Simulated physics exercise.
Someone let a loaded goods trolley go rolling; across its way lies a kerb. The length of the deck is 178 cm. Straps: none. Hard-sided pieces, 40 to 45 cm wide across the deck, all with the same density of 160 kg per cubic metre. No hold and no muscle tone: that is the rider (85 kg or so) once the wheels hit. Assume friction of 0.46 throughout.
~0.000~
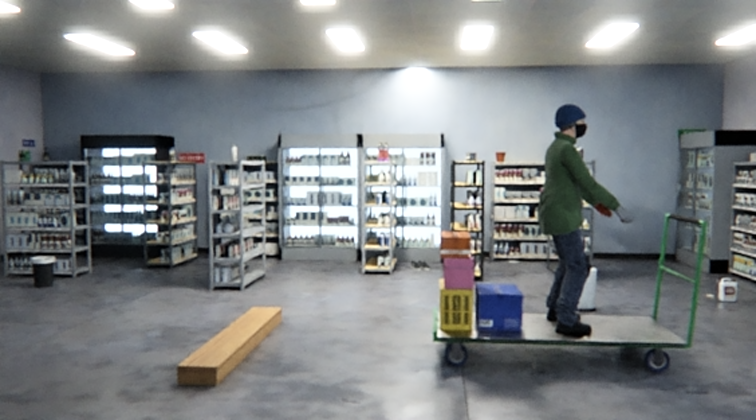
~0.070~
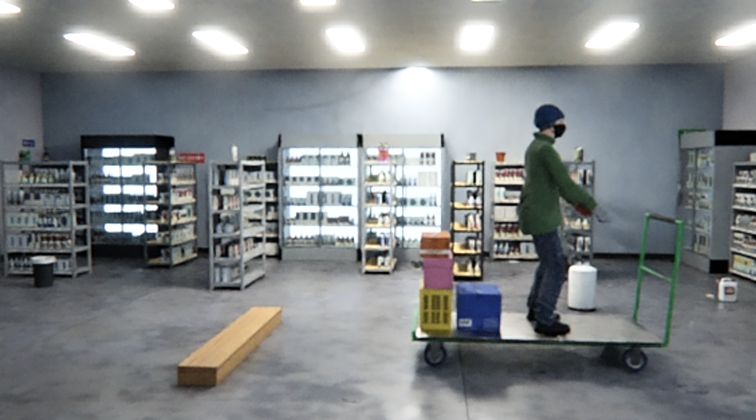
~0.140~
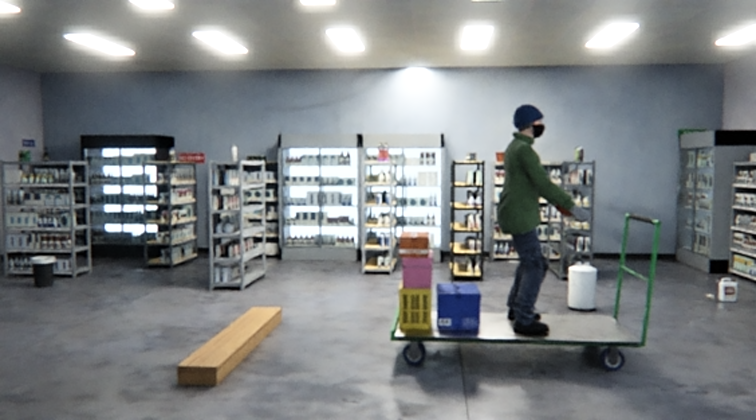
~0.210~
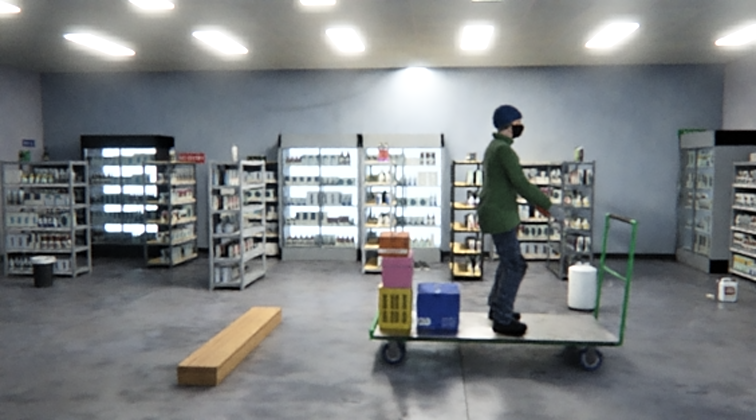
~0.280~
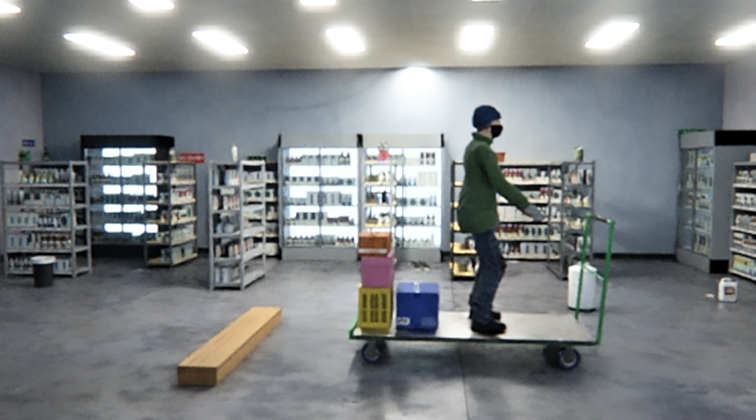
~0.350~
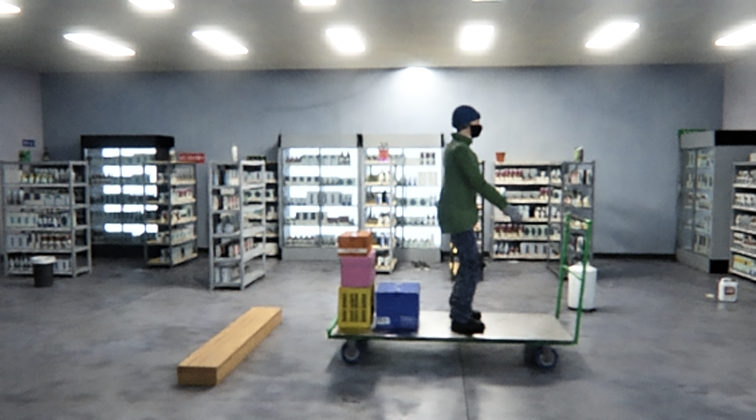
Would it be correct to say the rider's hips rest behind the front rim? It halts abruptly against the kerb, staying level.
No, they rest past the front rim.
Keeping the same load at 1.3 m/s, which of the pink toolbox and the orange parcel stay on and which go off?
So the pink drops off, while the orange drops off.
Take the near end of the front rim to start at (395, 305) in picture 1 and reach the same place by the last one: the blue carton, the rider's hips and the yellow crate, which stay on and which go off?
Outcome: Blue kept; hips kept; yellow kept.
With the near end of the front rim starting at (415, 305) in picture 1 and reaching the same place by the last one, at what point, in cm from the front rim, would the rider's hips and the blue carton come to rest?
Both stay short of the rim: The hips by 0 cm and blue by 50 cm.
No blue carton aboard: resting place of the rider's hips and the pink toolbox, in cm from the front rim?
Then hips 140 past, pink 90 past.
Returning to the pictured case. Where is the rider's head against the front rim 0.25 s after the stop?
Roughly 50 cm behind the front rim.
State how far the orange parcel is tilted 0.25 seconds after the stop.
It leans roughly 60°.
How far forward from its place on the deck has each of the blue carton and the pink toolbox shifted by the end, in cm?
The blue one ends about 5 cm forward, the pink one about 50 cm.
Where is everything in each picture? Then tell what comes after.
Hips (559, 213), yellow crate (456, 304), rim corner (435, 337); 156 cm still to roll, in the first picture.
Hips (538, 213), yellow crate (436, 304), rim corner (414, 336); 140 cm still to roll, in the second picture.
Hips (518, 213), yellow crate (416, 303), rim corner (392, 336); 124 cm still to roll, in the third picture.
Hips (497, 213), yellow crate (396, 303), rim corner (371, 335); 108 cm still to roll, in the fourth picture.
Hips (477, 213), yellow crate (377, 302), rim corner (350, 335); 92 cm still to roll, in the fifth picture.
Hips (456, 212), yellow crate (357, 302), rim corner (329, 334); 77 cm still to roll. Speed about 2.3 m/s, in the sixth picture.
The wheels strike at 0.69 s.
After 1.24 s the rider's hips are 3 cm past the rim, near (239, 265) in the last picture's view.
After 1.69 s the rider's hips are 31 cm past the rim, near (207, 289) in the last picture's view.
By 4.5 s, past the rim, orange parcel, pink toolbox and the rider's hips; behind it, yellow crate and blue carton.
